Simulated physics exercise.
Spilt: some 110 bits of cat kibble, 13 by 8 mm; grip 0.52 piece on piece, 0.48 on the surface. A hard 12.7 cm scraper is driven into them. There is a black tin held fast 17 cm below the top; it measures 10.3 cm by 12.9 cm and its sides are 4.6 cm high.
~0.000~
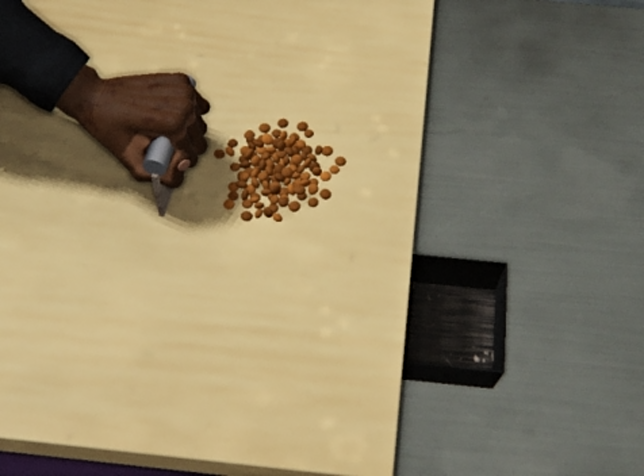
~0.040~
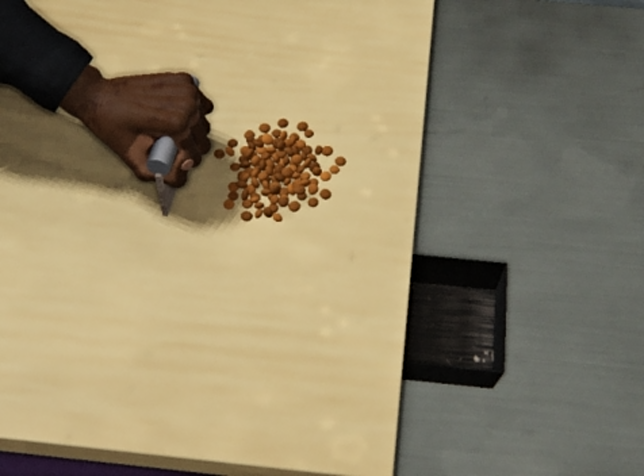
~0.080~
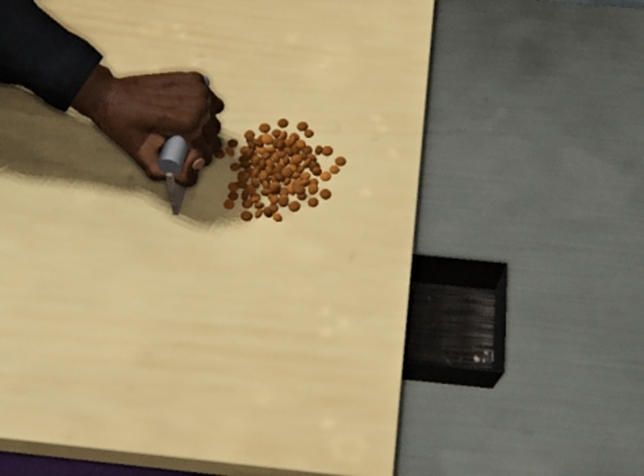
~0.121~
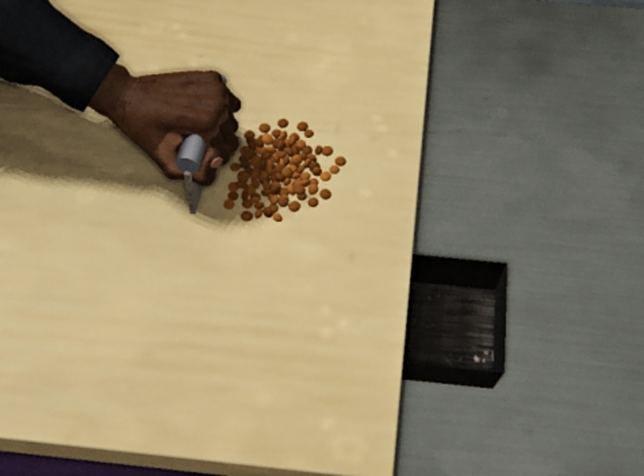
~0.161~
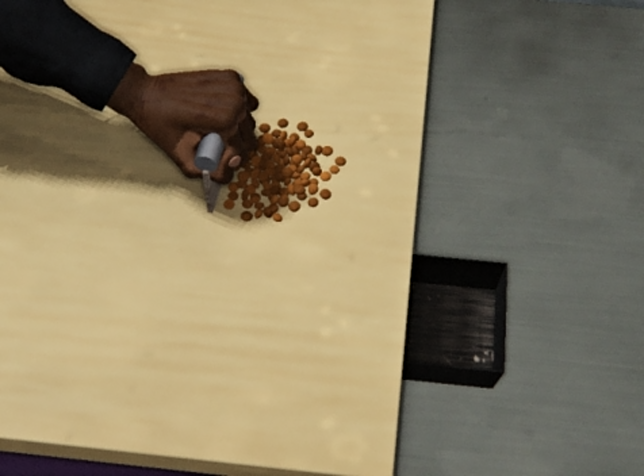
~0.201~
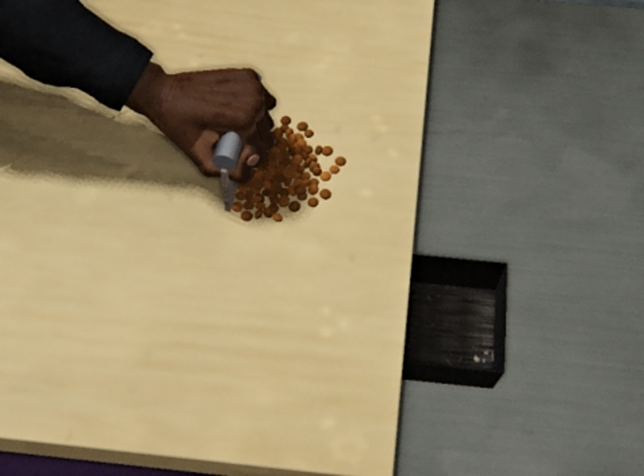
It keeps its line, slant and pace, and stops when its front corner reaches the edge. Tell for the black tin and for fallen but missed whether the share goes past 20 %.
Black tin - stays short, fallen but missed - goes past.
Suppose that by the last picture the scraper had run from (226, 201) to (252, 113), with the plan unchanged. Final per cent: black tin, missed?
Final: Black tin = 60%, missed = 5%.
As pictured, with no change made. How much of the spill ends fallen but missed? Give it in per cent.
65 %.
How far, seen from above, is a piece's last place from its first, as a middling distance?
It works out at about 24 centimetres.
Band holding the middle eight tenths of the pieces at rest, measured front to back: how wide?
That comes to about 18 cm.
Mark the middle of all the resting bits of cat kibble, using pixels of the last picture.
Centre: Close to (472, 266).
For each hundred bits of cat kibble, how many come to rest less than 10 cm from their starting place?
Close to 15 in a hundred.
After 0.43 s, scraper 17 cm from its start, spill 15 cm wide; still on top 100 %.
After 0.66 s, scraper 25 cm from its start, spill 16 cm wide; off the edge, not caught 55 %, still on top 45 %.
After 0.86 s, scraper 25 cm from its start, spill 19 cm wide; black tin 10 %, off the edge, not caught 65 %, still on top 25 %.
In the end, at 1.6 s, black tin 10 %, fallen but missed 65 %, still on top 25 %.
